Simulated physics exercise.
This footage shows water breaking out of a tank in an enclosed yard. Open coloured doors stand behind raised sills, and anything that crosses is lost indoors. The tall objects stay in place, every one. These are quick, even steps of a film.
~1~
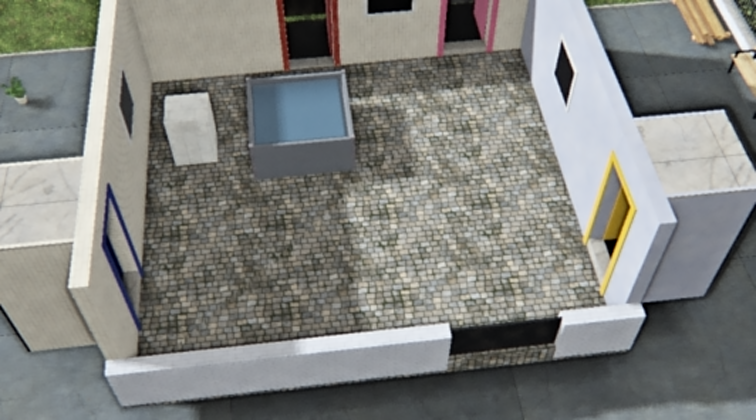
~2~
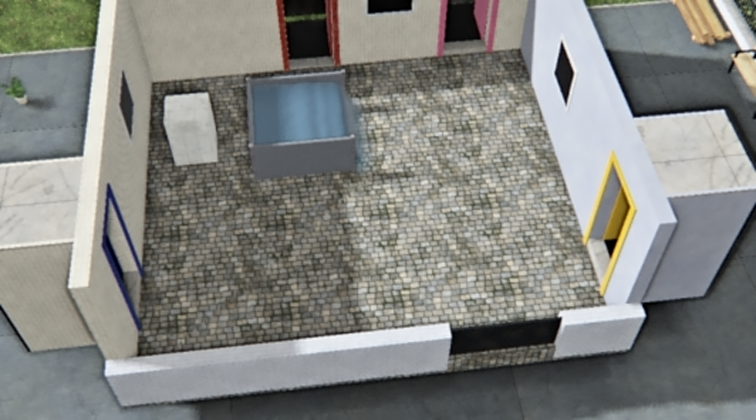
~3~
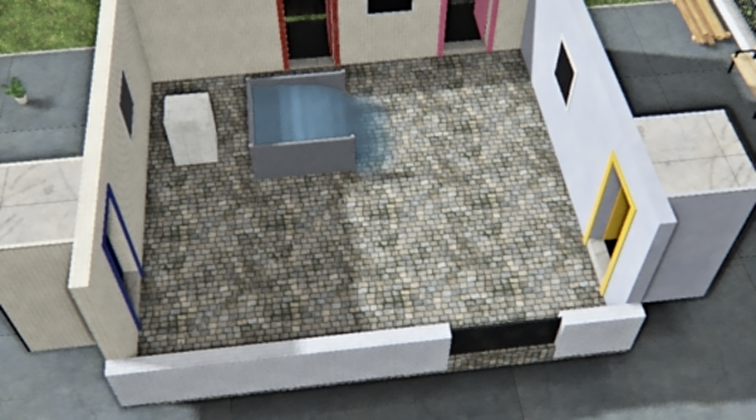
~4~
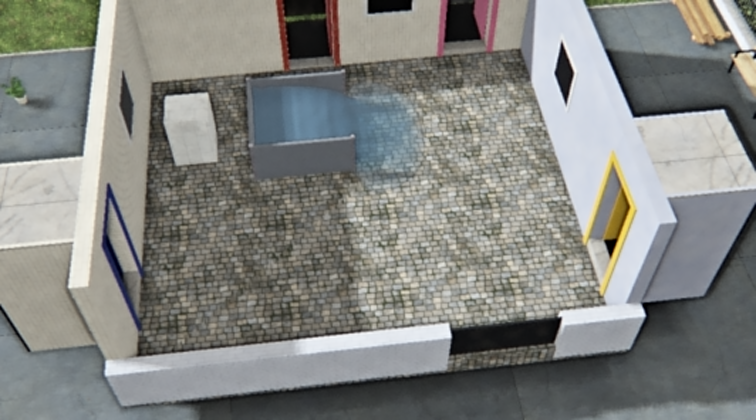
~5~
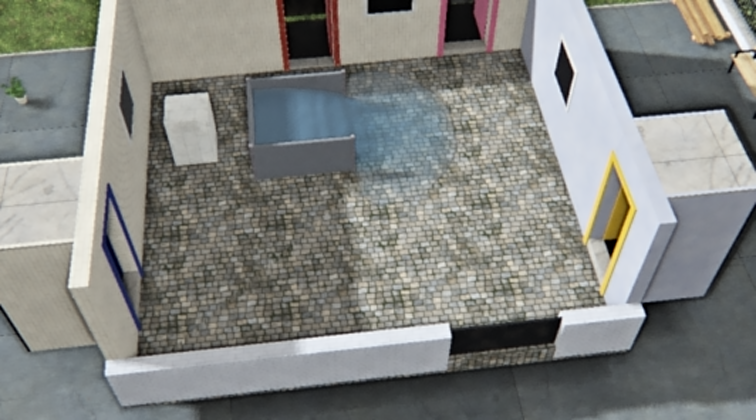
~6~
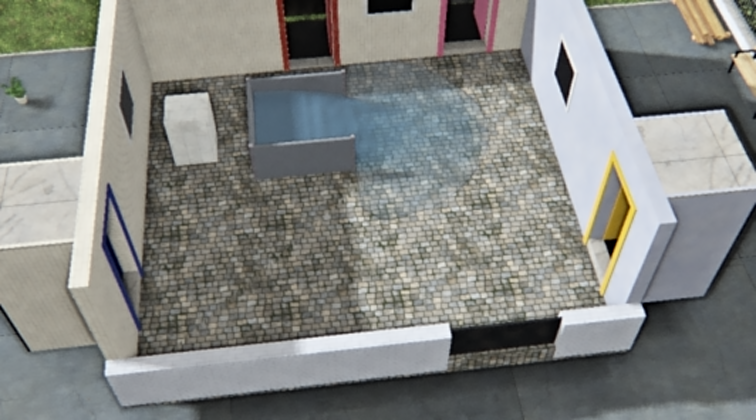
In a walled, stone-paved yard with coloured door surrounds, water sits still in an open grey tank, then pours out through its right side and spreads in a widening, pale blue fan across the paving to the right.
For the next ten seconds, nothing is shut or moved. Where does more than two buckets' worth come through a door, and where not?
Blue door: Little enough water, pink door: Too much water, yellow door: Little enough water, red door: Little enough water.
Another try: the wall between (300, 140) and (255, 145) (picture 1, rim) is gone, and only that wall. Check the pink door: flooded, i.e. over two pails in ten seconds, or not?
Well, the pink door comes up short here.
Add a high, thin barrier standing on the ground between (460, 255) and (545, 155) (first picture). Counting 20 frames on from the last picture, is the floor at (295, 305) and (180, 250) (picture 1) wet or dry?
Result, in order: Bone-dry / bone-dry.
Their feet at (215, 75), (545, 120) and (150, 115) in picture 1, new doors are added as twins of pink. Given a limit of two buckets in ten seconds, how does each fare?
Note: Door one undershoots; door two overshoots; door three undershoots.
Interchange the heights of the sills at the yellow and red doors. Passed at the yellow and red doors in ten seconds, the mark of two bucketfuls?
You'll see the yellow door tops the limit and the red door stays short.
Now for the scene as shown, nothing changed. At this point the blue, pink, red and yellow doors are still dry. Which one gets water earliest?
The pink one, before the others.
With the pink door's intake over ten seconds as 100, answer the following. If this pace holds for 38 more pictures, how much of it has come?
Near 100 in a hundred.
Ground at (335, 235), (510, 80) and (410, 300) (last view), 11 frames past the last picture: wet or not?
As listed, the points end up high and dry, soaked and high and dry.
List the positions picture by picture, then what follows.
Still water in the open tank at (299, 111), in the first frame.
The front is at (358, 172), out from the gap at (347, 125), in the second frame.
Water pours out at (347, 127) and has run to (385, 172), in the third frame.
Water pours out at (347, 128) and has run to (400, 181), in the fourth frame.
The front is at (452, 145), out from the gap at (347, 129), in the fifth frame.
Water pours out at (347, 129) and has run to (479, 114), in the sixth frame.
A moment on, water covers 30 % of the floor; the blue door not reached, the pink door wet at the sill, nothing in, the yellow door not reached, the red door not reached.
Next, water covers 35 % of the floor; the blue door not reached, the pink door wet at the sill, nothing in, the yellow door wet at the sill, nothing in, the red door not reached.
Then, water covers 40 % of the floor; the blue door not reached, the pink door over two buckets in, the yellow door wet at the sill, nothing in, the red door wet at the sill, nothing in.
Later, water covers 70 % of the floor; the blue door not reached, the pink door over two buckets in, the yellow door wet at the sill, nothing in, the red door wet at the sill, nothing in.
In the end, water covers 90 % of the floor; the blue door wet at the sill, nothing in, the pink door over two buckets in, the yellow door wet at the sill, nothing in, the red door under two buckets in.
